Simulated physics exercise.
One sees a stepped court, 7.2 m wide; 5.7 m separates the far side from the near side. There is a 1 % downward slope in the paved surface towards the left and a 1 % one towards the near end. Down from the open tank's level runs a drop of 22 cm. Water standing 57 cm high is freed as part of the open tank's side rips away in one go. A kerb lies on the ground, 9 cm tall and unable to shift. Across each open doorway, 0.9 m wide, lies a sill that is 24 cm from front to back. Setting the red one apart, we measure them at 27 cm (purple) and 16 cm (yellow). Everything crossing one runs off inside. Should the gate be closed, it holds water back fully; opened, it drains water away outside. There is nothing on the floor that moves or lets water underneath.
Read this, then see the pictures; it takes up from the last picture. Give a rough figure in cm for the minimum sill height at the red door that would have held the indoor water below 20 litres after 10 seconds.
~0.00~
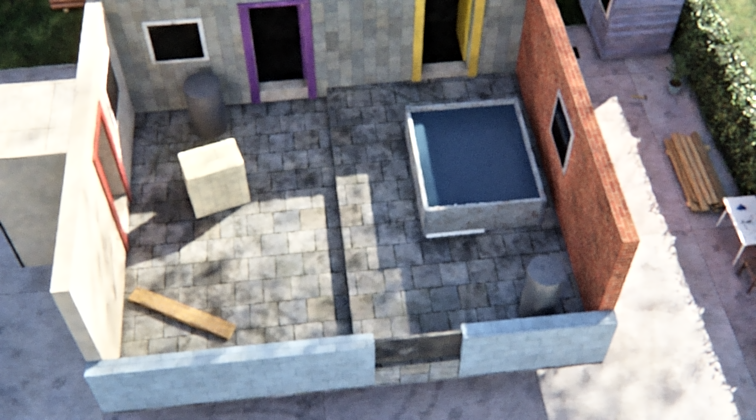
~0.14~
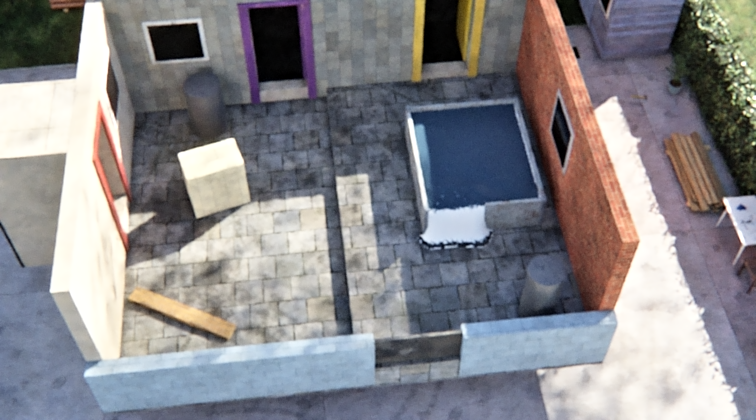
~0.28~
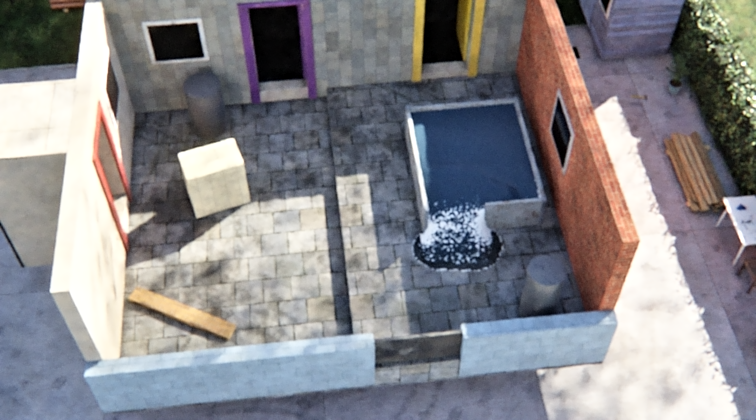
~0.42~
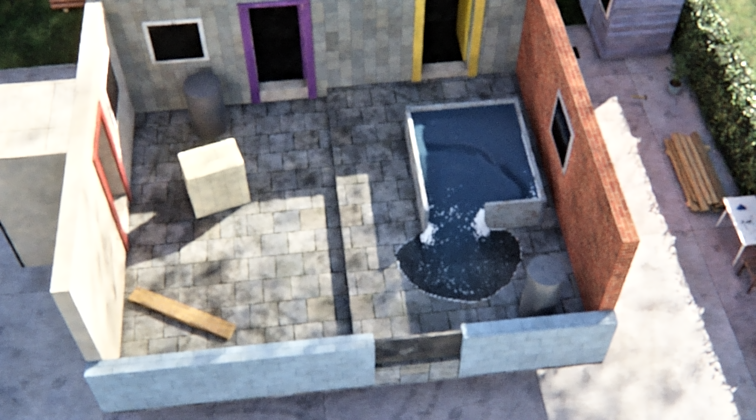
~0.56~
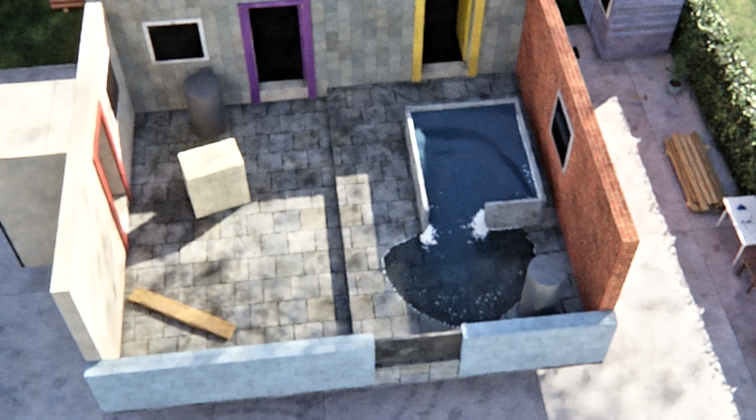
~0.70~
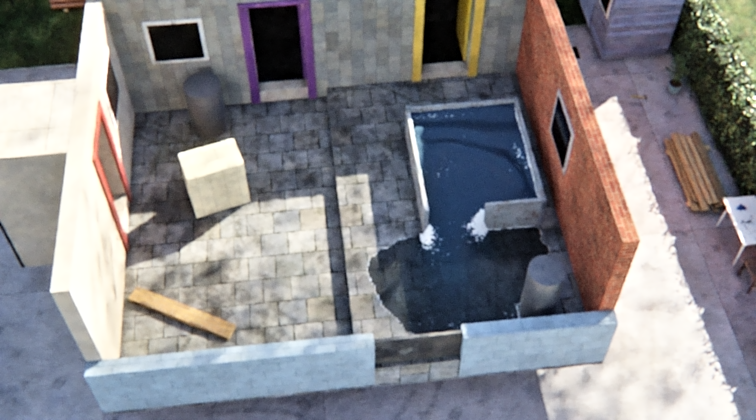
6.5 cm.
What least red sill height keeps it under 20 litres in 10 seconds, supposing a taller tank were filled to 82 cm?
Around 11.5 cm high.
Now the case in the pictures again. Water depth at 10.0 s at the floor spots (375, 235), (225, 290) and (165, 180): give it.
That's 0, 8 and 10 cm, in the order given.
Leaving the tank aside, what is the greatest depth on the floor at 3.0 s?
Around 26 centimetres.
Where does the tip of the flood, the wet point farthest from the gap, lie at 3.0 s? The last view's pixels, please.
At about (118, 389).
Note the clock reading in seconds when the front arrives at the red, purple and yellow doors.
Red door 4.0 seconds, purple door 7.0 seconds, yellow door 5.5 seconds.
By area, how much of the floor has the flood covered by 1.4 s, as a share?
Approximately 15 % of it.
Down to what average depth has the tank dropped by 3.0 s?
The mean depth is about 29 cm.
After 1.4 s water covers 15 % of the floor, deepest (34 cm) near (444, 239); it has not reached the red door.
After 3.0 s water covers 35 % of the floor, deepest (26 cm) near (118, 389); it has not reached the red door.
After 10.0 s water covers 85 % of the floor, deepest (18 cm) near (135, 305); 10 cm at the red door, 0 litres in over its 25 cm sill.
At the red door as built, the water arrived by 4.0 s and peaked near 11 cm at 5.2 s.
With a sill of 5.5 cm, 31 litres would have come in within the 10 s; with 7.5 cm, 11 litres. So under 20 litres takes about 6.5 cm.
